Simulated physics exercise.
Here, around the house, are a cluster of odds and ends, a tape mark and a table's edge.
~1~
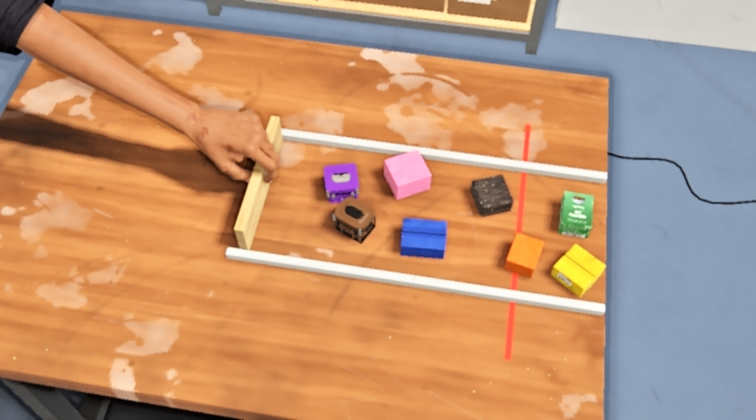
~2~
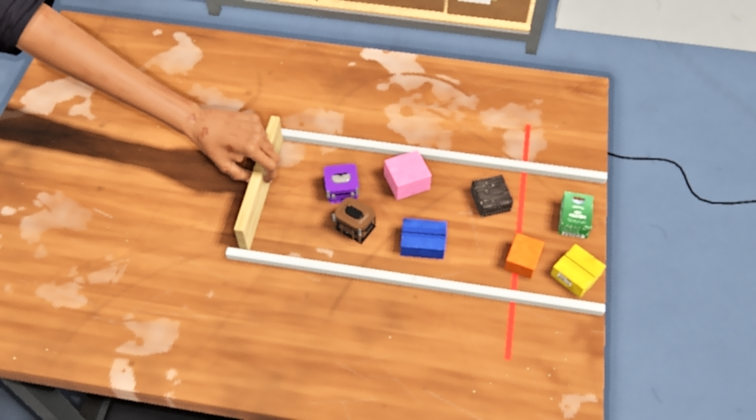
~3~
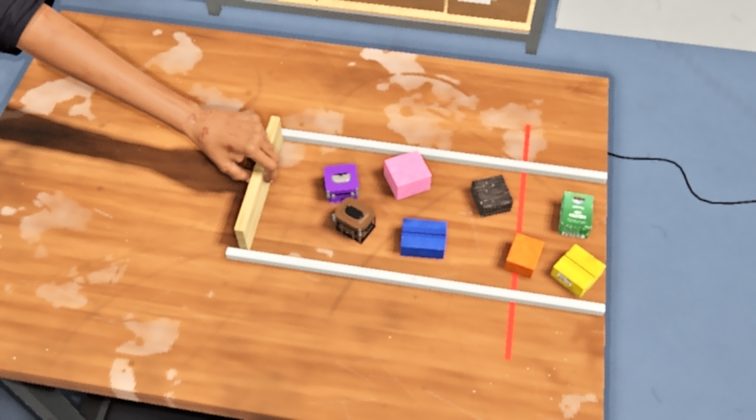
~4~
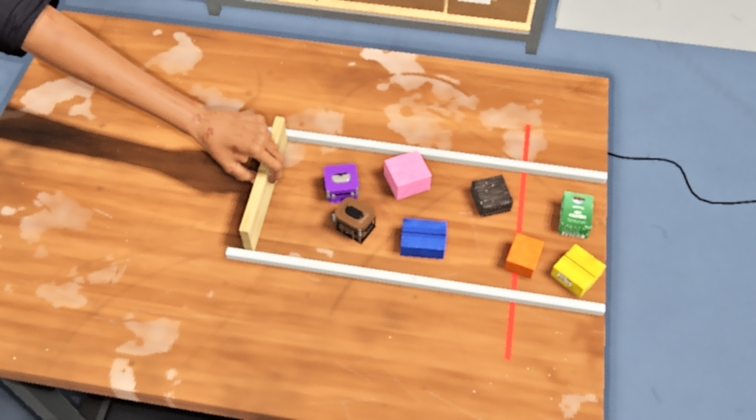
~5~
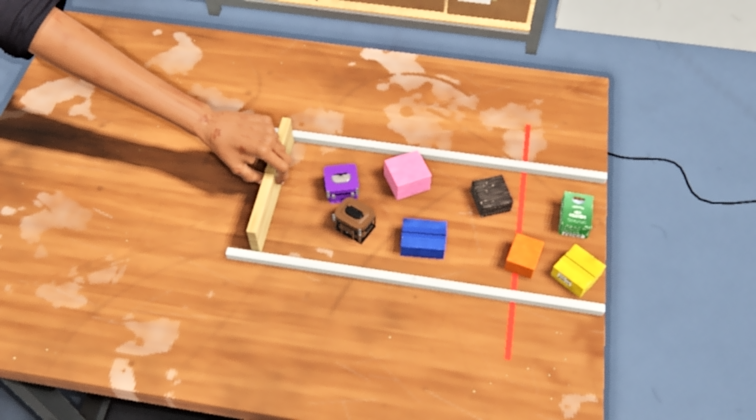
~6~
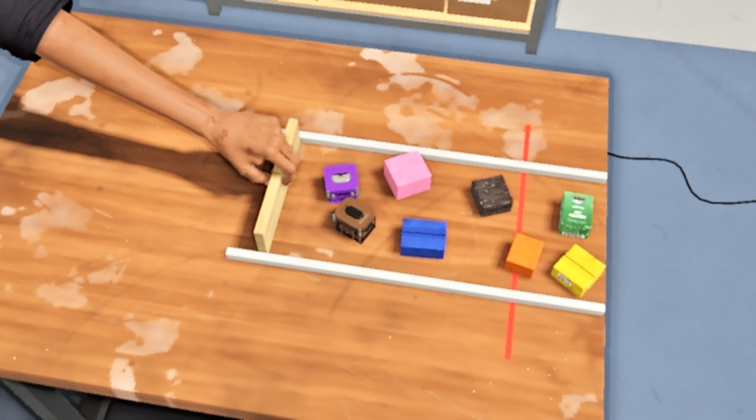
On a worn wooden tabletop, a hand slides a wooden board slightly right toward colourful boxes lying still between white rails.
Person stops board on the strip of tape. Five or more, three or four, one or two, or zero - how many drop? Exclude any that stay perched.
The push knocks just one or two off.
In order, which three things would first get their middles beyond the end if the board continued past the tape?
In order they are the yellow box, the orange block and the green box.
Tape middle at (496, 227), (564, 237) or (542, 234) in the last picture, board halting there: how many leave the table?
1, 5, 3.
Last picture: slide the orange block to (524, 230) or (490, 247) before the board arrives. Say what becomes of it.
Case one, it is still there; case two, it ends up off.
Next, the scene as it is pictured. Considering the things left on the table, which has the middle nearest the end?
That's the green box, it ends up nearest.
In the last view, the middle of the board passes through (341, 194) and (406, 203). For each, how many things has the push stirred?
2 and 4.
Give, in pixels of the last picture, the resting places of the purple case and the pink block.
In the last picture the purple case sits at (537, 217) while the pink block sits at (541, 183).
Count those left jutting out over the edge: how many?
That would be 1.
Soon after, none off yet; yellow box at rest near (578, 271); green box at rest near (576, 215); orange block at rest near (524, 256).
In the end, the number that fall off is one or two; gone, orange block and yellow box.
